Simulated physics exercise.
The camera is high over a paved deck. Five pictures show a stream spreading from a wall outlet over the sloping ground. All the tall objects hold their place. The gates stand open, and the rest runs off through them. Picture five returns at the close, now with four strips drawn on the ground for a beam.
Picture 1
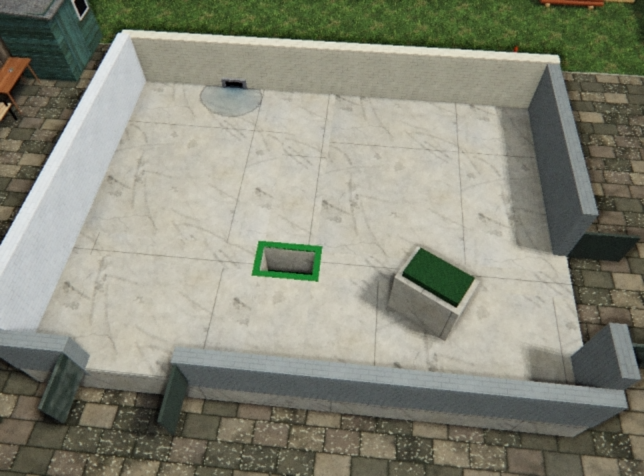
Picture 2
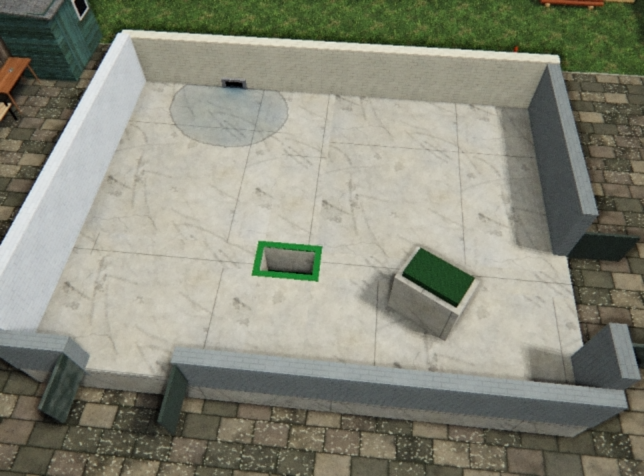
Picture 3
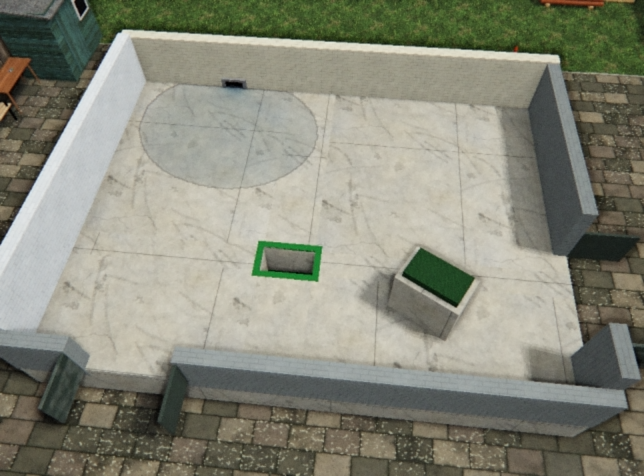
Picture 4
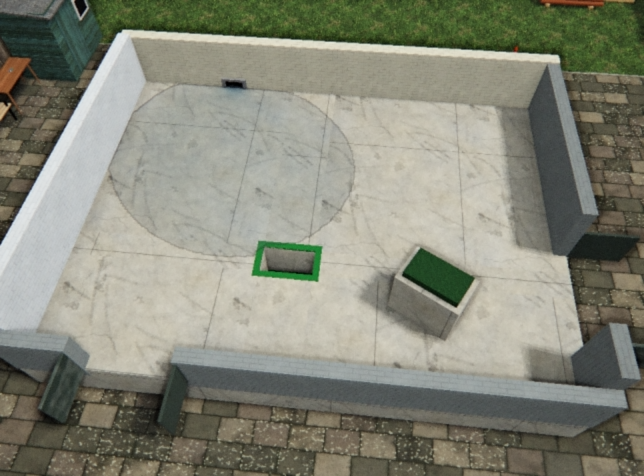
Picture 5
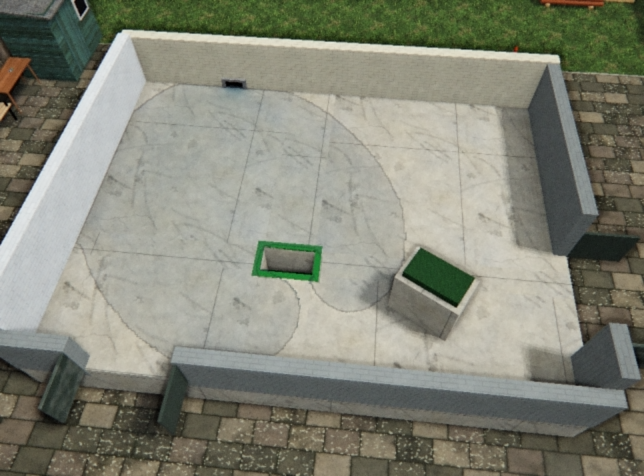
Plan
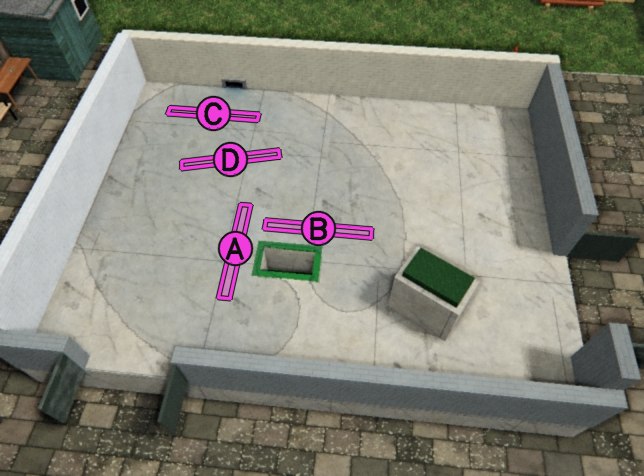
The video shows a walled, pale-tiled enclosure with a green-rimmed drain and a planter-like block, seen from above. A thin sheet of water spreads from an outlet at the back wall, widening across the floor and reaching around the drain.
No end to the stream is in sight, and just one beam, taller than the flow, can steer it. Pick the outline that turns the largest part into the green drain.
A beats the others.
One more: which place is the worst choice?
Place D.
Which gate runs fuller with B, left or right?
The right one.
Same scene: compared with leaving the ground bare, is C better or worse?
It is worse.
On the marked copy, A from (224, 298) to (245, 204); B from (265, 224) to (371, 233); C from (168, 110) to (258, 117); D from (181, 165) to (279, 153).
If A is chosen, about 19 % of the stream goes into the green drain, about 75 % out by the gates.
If B is chosen, about 11 % of the stream goes into the green drain, about 83 % out by the gates.
If C is chosen, about 8 % of the stream goes into the green drain, about 83 % out by the gates.
If D is chosen, about 5 % of the stream goes into the green drain, about 87 % out by the gates.
